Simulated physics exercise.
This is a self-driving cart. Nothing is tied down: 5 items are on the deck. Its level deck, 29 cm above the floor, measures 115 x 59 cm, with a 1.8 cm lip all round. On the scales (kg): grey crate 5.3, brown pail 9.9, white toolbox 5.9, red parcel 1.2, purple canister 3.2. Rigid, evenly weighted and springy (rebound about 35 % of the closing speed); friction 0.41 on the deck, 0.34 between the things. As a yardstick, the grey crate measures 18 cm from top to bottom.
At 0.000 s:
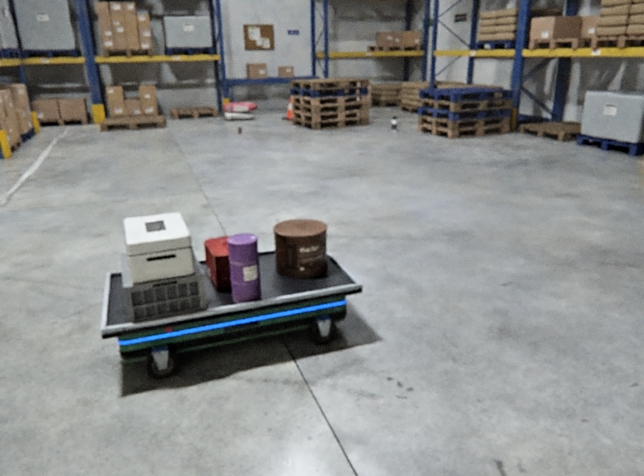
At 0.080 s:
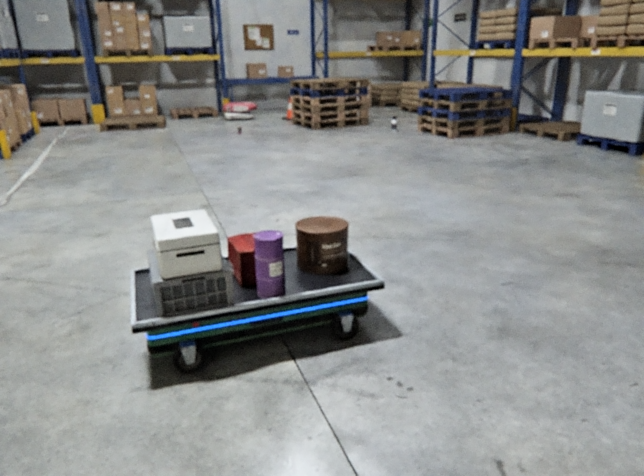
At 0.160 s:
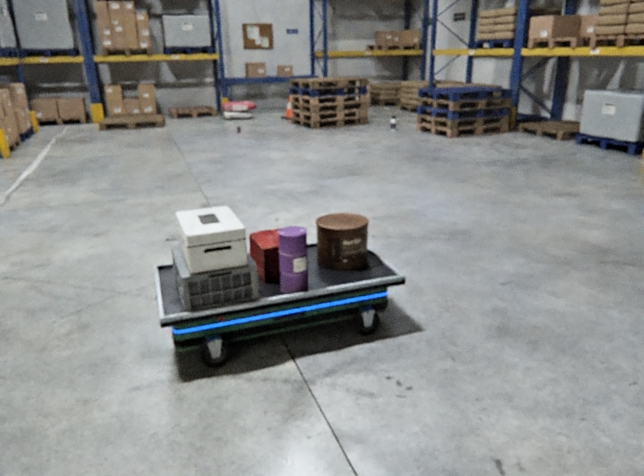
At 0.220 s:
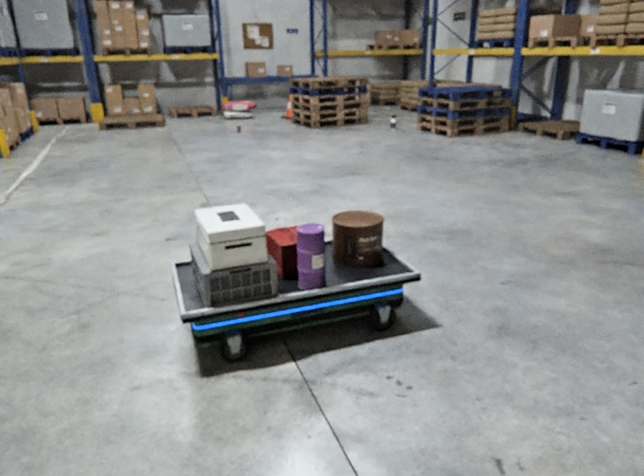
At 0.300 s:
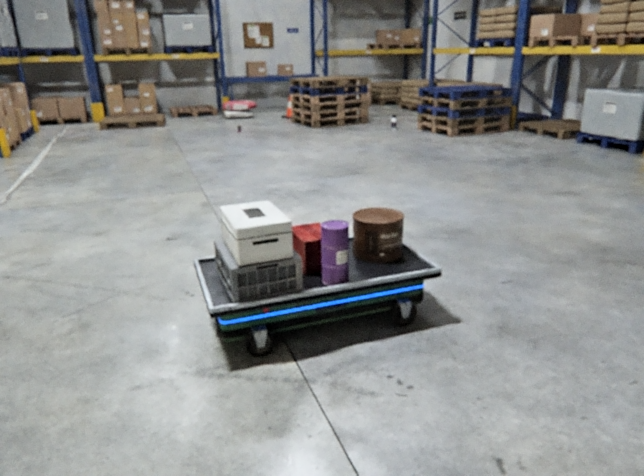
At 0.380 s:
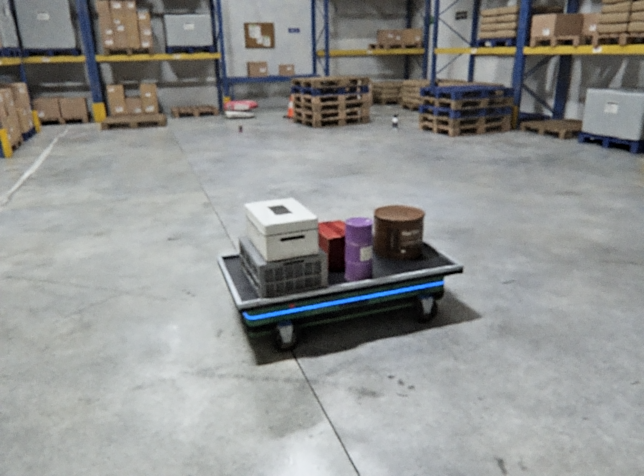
A low, flat cart with a blue stripe along its side stands out on the grey concrete floor of a warehouse, seen from slightly above, with shelving and stacked pallets behind. On its dark deck, a white box sits atop a grey crate at left, with a red parcel and purple canister in the middle and a brown pail at right. The cart rolls steadily a short way rightward across a floor seam, its load keeping its arrangement, while the camera stays still.
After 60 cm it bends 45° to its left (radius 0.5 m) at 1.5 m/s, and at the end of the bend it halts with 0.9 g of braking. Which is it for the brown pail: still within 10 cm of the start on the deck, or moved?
The brown pail ends elsewhere.
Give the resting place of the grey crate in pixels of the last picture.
At about (390, 215).
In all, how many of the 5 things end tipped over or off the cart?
That comes to 3.
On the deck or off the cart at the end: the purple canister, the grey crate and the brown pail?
The purple canister finishes off the cart; the grey crate is still on the deck; the brown pail finishes off the cart.
After 0.68 s, 102 cm covered, turned 31°; purple canister now off the cart; brown pail 21° off upright near (436, 202); red parcel moved 6 cm.
After 1.08 s, 142 cm covered, turned 45°, stopped; brown pail now off the cart; white toolbox moved 17 cm; red parcel moved 14 cm.
After 1.48 s, 142 cm covered, turned 45°, stopped; white toolbox 27° off upright; red parcel moved 20 cm; grey crate moved 10 cm.
In the end (2.3 s), off the cart, brown pail and purple canister; toppled on the deck, white toolbox; not toppled but over 10 cm from the start, grey crate and red parcel.
